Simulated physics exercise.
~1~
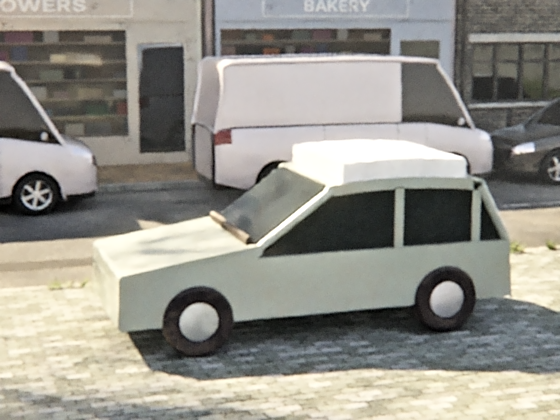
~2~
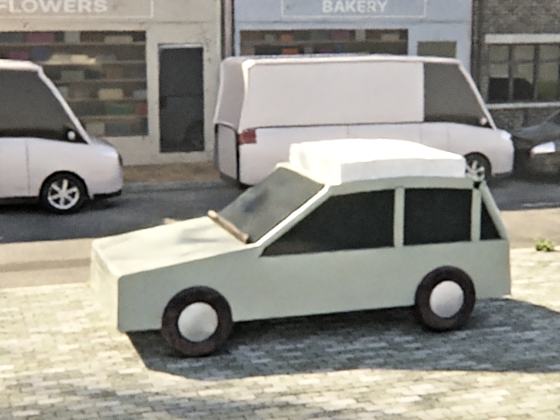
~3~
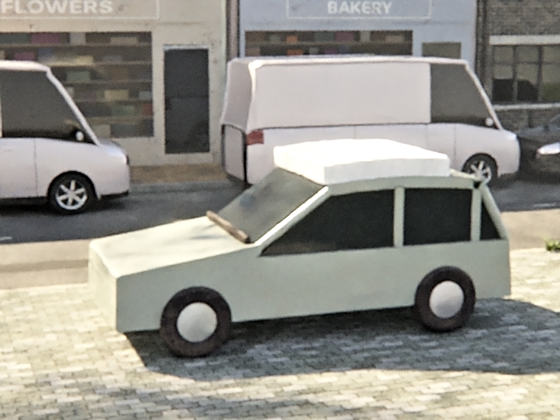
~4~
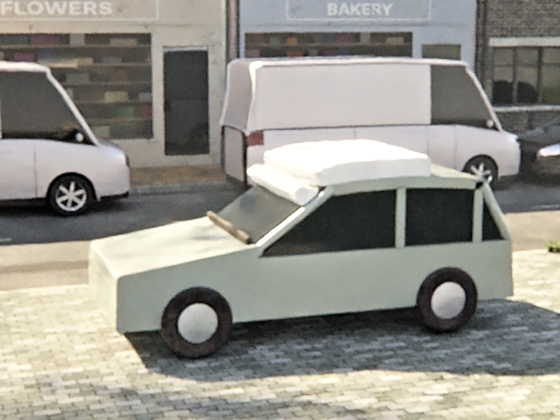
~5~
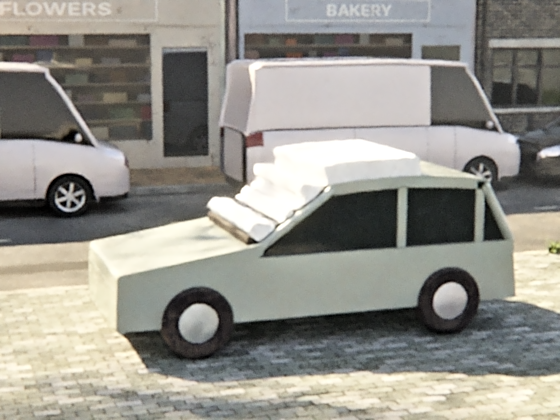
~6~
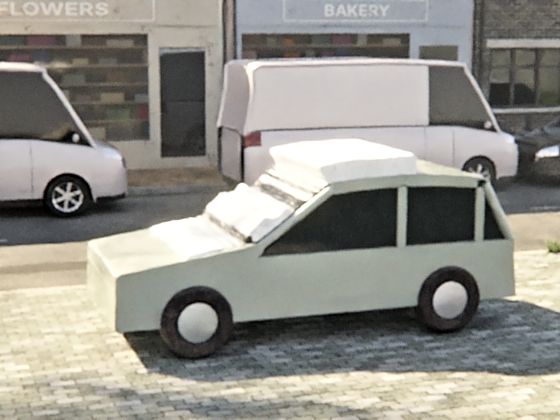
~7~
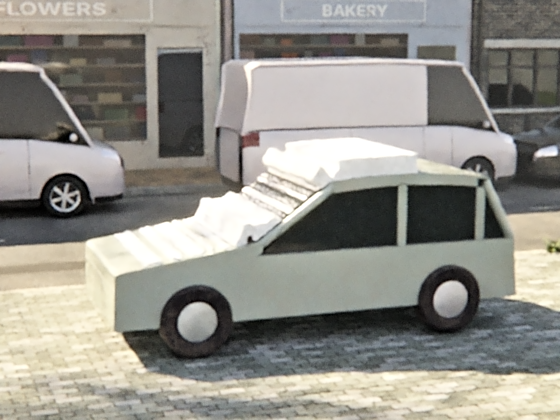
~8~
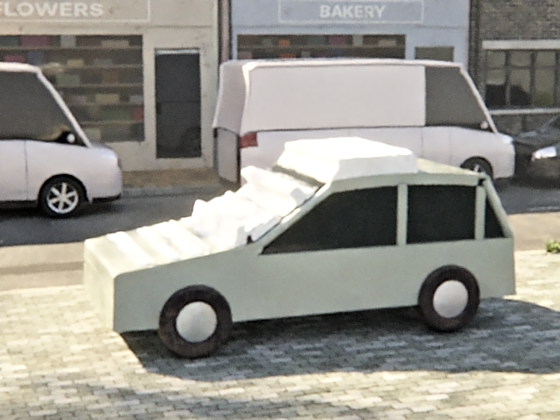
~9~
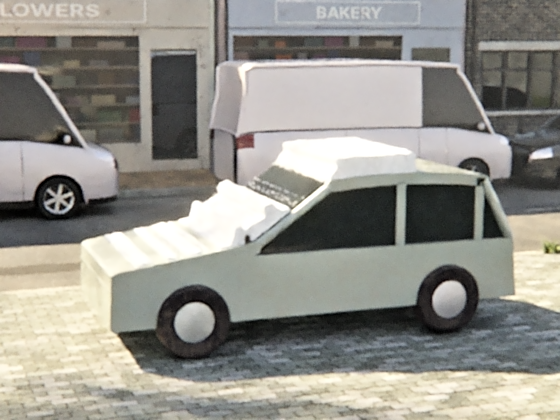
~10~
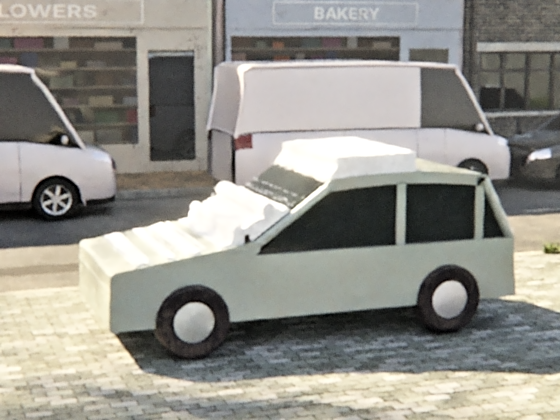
To begin with, a pale green estate car with a thick slab of white snow on its roof stands on a paved street, with white vans and a bakery behind it. The slab creeps forward, and its front edge tips over onto the dark windscreen. More snow follows, breaking into lumpy pieces that slide down the glass and spill onto the bonnet. The pieces spread towards the nose in rough ridges, then slow to a halt. At the end, most of the snow still sits on the roof, while the rest lies on the lower windscreen and the bonnet.
